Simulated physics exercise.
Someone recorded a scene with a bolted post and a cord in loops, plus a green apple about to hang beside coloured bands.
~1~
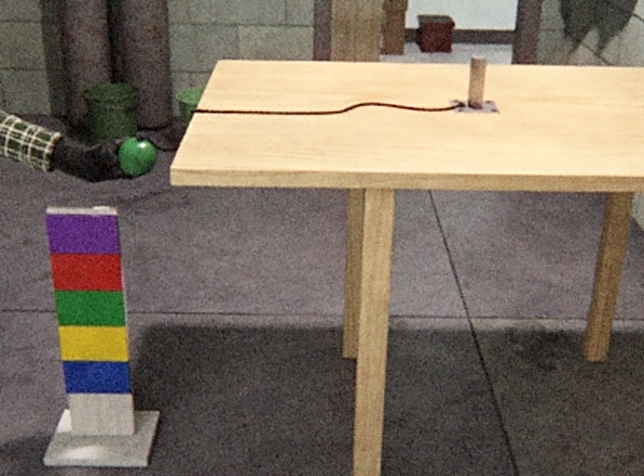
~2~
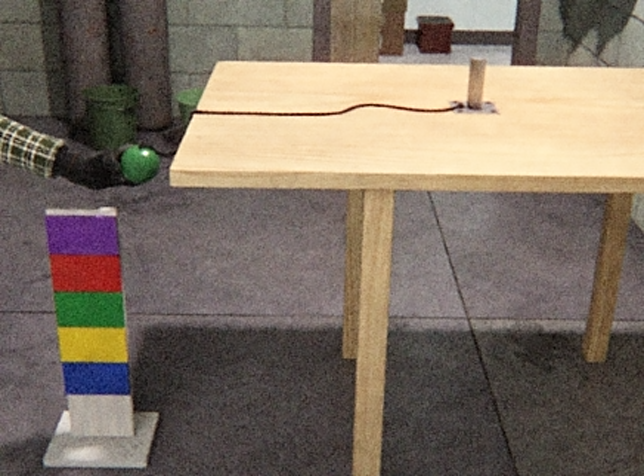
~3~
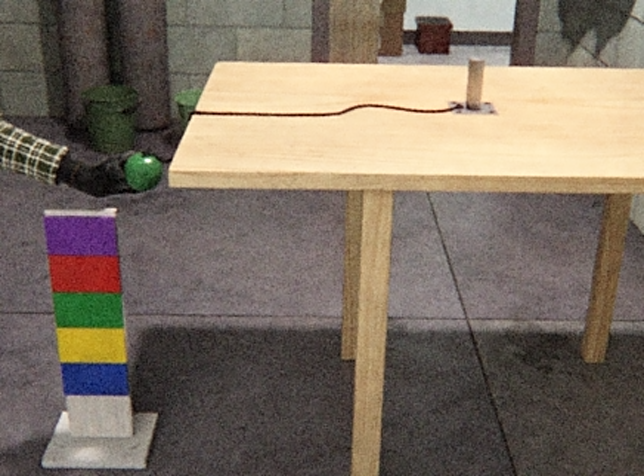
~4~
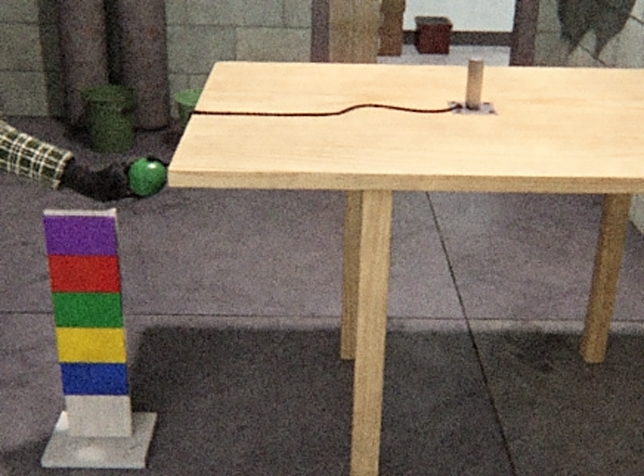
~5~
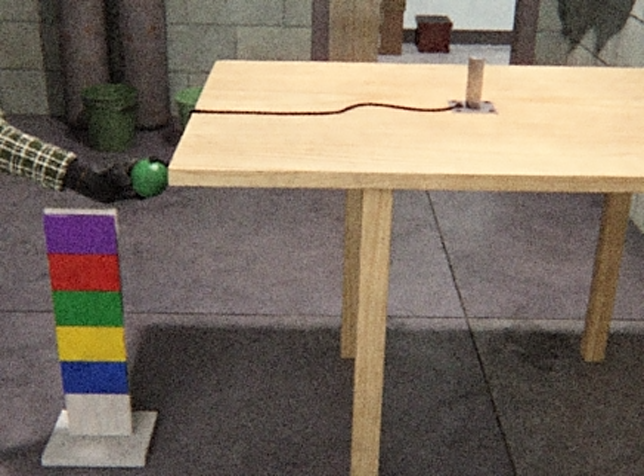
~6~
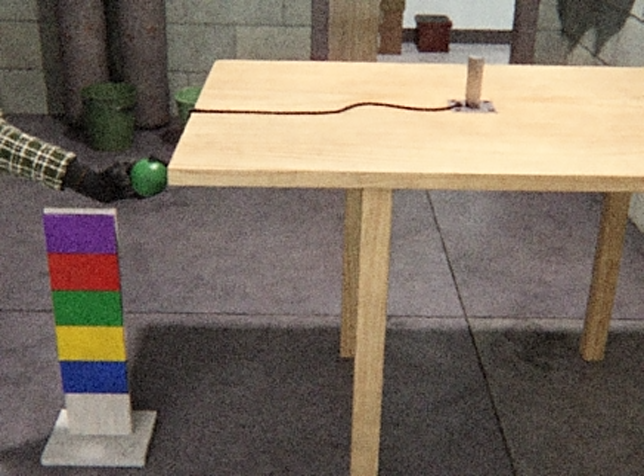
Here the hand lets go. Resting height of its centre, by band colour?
Purple.
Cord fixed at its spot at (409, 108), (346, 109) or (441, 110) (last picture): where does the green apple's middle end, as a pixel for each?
Respectively (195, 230), (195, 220) and (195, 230).
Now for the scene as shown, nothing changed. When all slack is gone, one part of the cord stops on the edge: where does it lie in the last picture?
Around (213, 112).
Soon after, apple near (216, 222); level with purple.
After that, apple near (185, 232); level with purple.
In the end, apple near (197, 232); level with purple. The purple one.
